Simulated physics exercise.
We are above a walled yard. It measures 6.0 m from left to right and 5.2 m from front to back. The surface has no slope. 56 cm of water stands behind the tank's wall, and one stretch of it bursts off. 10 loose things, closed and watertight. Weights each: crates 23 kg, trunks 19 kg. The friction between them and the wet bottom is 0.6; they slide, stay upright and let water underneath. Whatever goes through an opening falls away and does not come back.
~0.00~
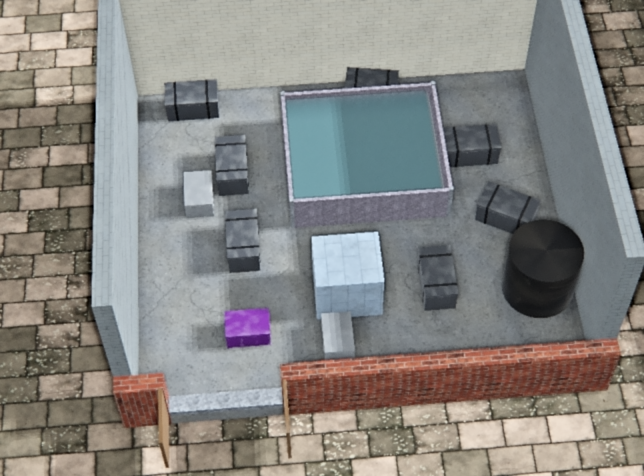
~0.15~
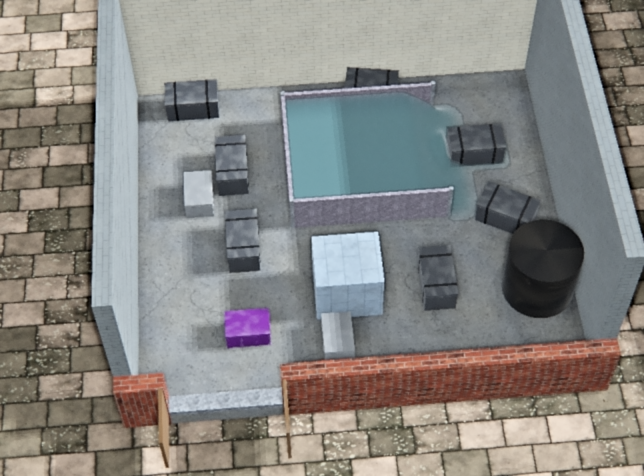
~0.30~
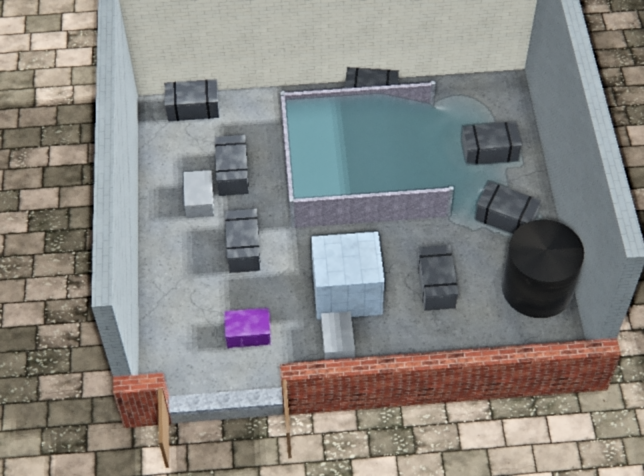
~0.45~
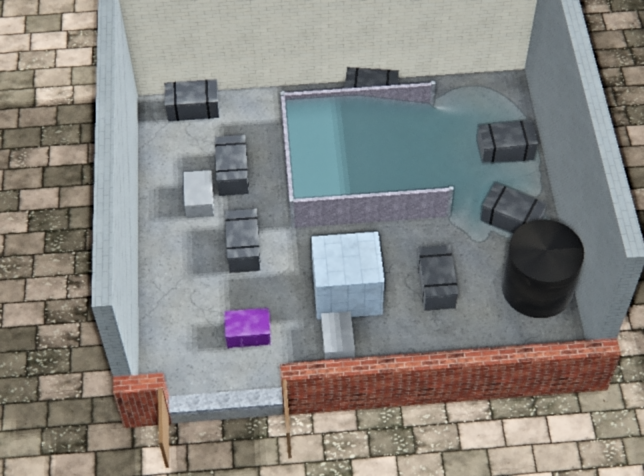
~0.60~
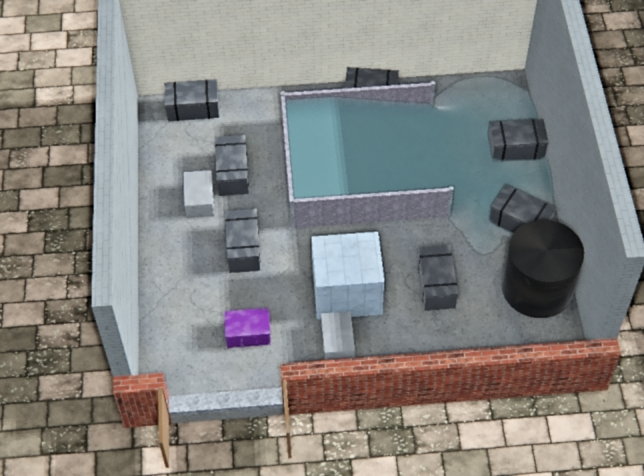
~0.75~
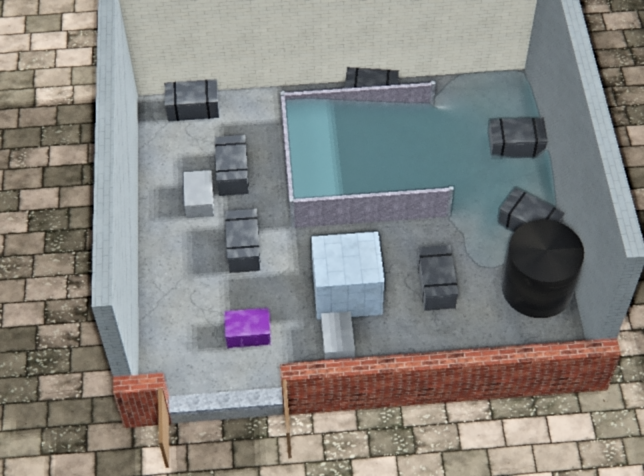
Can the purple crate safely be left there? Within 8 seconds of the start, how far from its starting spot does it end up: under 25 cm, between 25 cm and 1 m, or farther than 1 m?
Under 25 cm.
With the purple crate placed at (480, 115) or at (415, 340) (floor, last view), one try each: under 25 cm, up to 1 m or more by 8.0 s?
In that order: It ends far away; it gets carried off.
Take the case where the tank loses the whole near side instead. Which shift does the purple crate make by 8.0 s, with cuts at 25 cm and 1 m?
So, for the purple crate: It is carried a long way.
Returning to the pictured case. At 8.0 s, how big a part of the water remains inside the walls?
Close to 96 in a hundred parts remain.
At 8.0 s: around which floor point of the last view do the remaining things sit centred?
Near (260, 253).
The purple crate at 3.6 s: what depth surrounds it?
Roughly 0 cm deep.
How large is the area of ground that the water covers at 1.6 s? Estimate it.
I'd put it close to 10.0 m2.
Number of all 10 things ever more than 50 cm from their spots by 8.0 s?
I count 7 of them.
After 1.6 s the purple crate is near (247, 322), 0.0 m from its start, aground; 0 of 10 are out; 2 afloat.
After 3.6 s the purple crate is near (247, 322), 0.0 m from its start, aground; 0 of 10 are out; 3 afloat.
After 5.6 s the purple crate is near (247, 322), 0.0 m from its start, aground; 0 of 10 are out; 4 afloat.
After 8.0 s the purple crate is near (247, 322), 0.0 m from its start, aground; 0 of 10 are out; 5 afloat.
